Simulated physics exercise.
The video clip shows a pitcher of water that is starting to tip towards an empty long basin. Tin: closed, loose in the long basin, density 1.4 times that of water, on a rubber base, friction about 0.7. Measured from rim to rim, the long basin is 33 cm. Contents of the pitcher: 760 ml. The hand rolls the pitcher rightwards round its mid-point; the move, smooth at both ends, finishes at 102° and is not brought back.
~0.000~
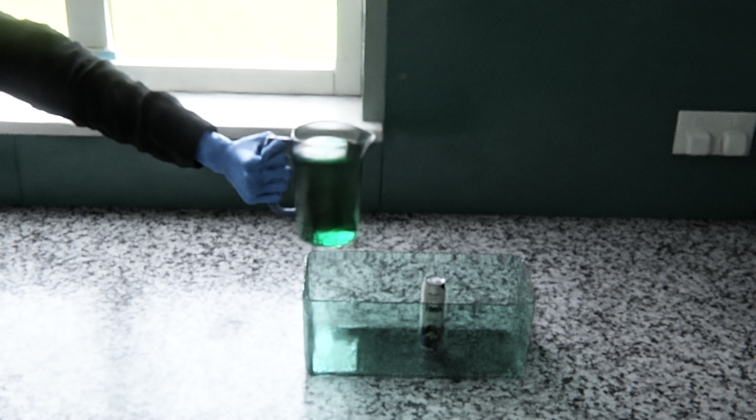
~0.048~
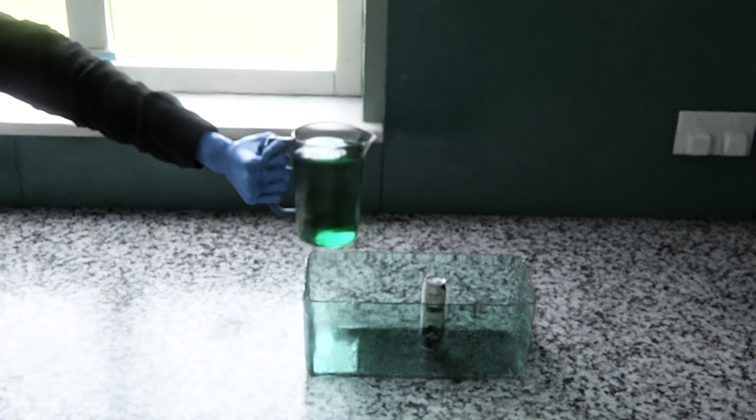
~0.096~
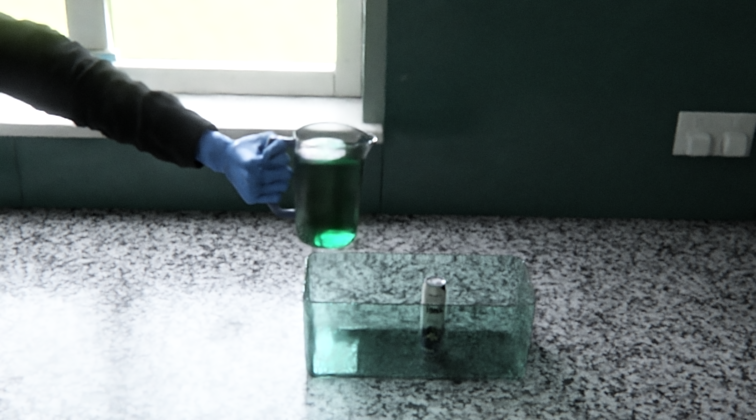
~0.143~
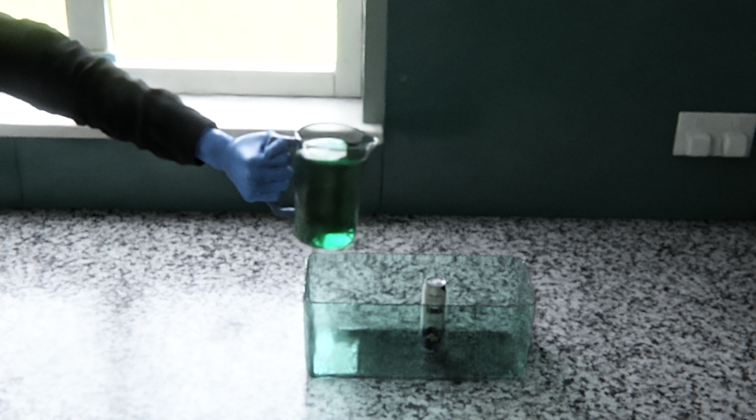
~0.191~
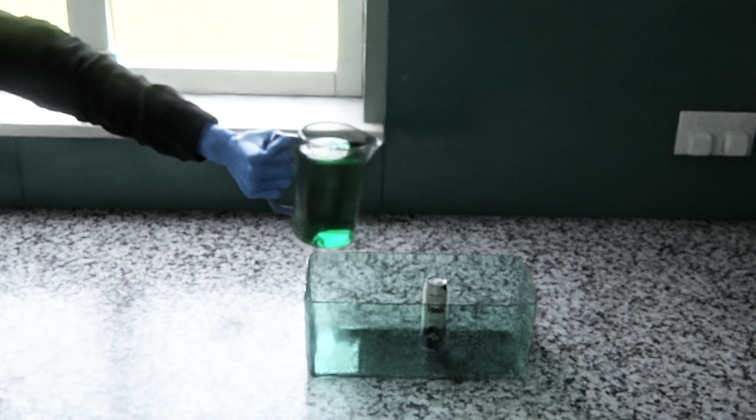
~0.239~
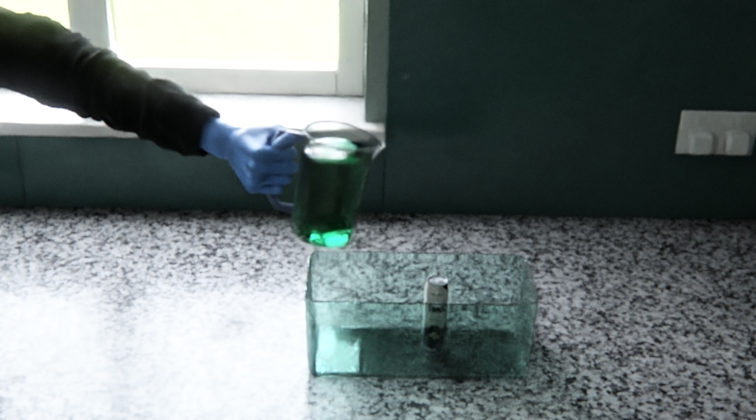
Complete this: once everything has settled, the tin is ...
Once everything has settled, the tin is lying over.
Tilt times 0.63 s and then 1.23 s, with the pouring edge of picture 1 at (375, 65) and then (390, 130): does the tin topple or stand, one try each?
Try 1: Still standing; try 2: Still standing.
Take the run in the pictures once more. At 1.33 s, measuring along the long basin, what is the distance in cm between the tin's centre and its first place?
Its middle sits about 1 cm from the start.
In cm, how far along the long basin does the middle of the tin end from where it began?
The middle of the tin ends some 7.0 cm along the basin.
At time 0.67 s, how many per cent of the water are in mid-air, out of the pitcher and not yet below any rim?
At that moment, about 10 percent.
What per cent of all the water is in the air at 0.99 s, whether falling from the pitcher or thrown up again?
Airborne fraction: Approx. 20 %.
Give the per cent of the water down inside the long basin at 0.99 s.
Roughly 32 %.
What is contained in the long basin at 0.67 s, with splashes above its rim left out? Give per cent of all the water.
Estimate - around 1 in a hundred parts.
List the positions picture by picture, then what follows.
Tilt 0°; pouring edge (375, 136); surface from (295, 147) to (363, 149); the long basin's rim runs from (305, 276) to (529, 280); the tin's top is at (434, 283), in the first frame.
Tilt 0°; pouring edge (376, 137); surface from (296, 148) to (364, 150), in the second frame.
Tilt 2°; pouring edge (377, 139); surface from (296, 149) to (364, 151), in the third frame.
Tilt 4°; pouring edge (379, 141); surface from (298, 148) to (365, 152), in the fourth frame.
Tilt 6°; pouring edge (382, 143); surface from (301, 148) to (368, 151), in the fifth frame.
Tilt 10°; pouring edge (386, 145); surface from (304, 149) to (373, 151), in the sixth frame.
After 0.67 s the tilt is 62° and 90 per cent is still to pour; the tin stands where it began.
After 0.99 s the tilt is 95° and 47 per cent is still to pour; the tin stands where it began.
After 1.33 s the tilt is 102° and 7 per cent is still to pour; the tin leans 5°.
After 1.69 s the tilt is 102° and 0 per cent is still to pour; the tin lies on its side.
In the end the tin lies on its side.
